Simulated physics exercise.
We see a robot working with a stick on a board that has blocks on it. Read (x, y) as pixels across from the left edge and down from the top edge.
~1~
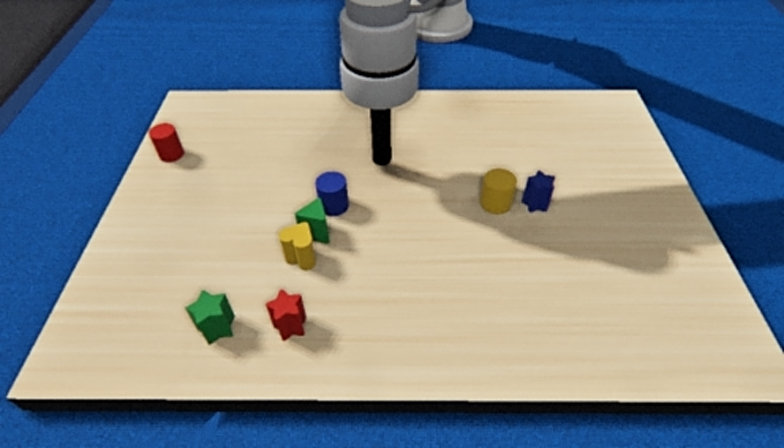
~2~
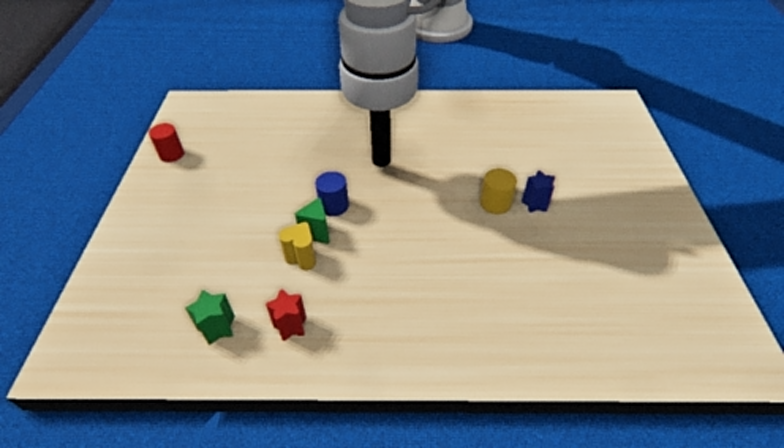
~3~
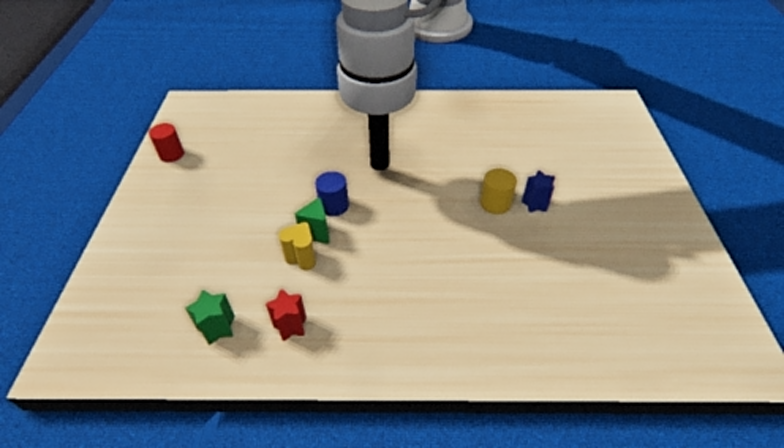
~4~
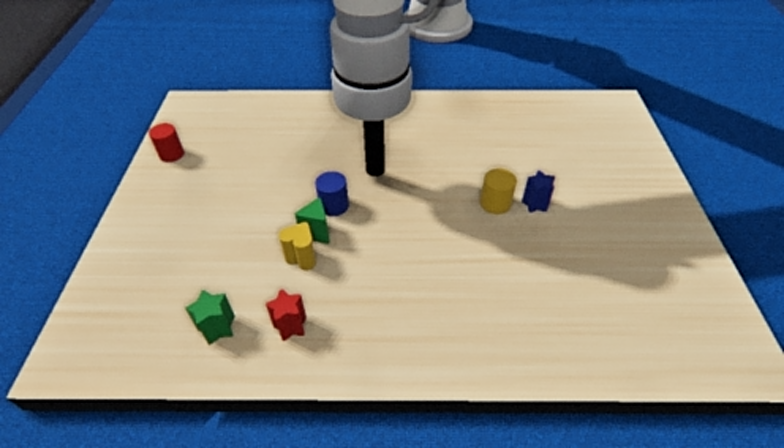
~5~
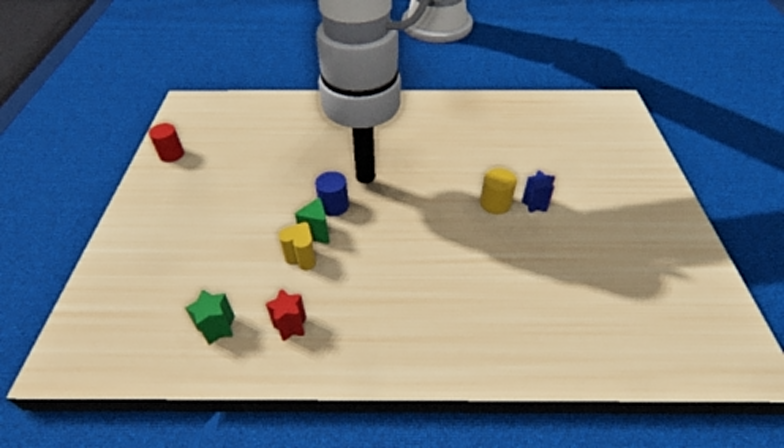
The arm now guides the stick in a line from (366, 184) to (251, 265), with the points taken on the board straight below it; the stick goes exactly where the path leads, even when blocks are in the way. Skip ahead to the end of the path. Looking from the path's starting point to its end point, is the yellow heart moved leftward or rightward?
Over to the left.
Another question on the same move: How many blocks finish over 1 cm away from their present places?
My prediction: No fewer than three blocks.
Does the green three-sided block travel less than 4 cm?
No, I don't think so.
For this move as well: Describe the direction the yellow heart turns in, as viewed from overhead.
My answer: Anticlockwise.
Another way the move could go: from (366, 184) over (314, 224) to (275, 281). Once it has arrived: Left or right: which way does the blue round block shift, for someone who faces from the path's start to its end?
Facing the way the path runs, start to end, you'll find the blue round block has shifted right.
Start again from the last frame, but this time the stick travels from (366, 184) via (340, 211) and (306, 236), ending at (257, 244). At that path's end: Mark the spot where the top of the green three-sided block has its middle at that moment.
Its top centre is at about (248, 237).
What follows on the original path. One third of the way, stick (330, 203); yellow heart (296, 240); green three-sided block (303, 217), turned 55° anticlockwise; blue round block (303, 195).
Two thirds of the way, stick (291, 230); yellow heart (294, 250), turned 15° anticlockwise; green three-sided block (286, 228), turned 80° anticlockwise; blue round block (260, 207).
At the end, stick (248, 259); green star unmoved; yellow heart (295, 257), turned 50° anticlockwise; green three-sided block (270, 245), turned 115° anticlockwise; blue round block (252, 209).
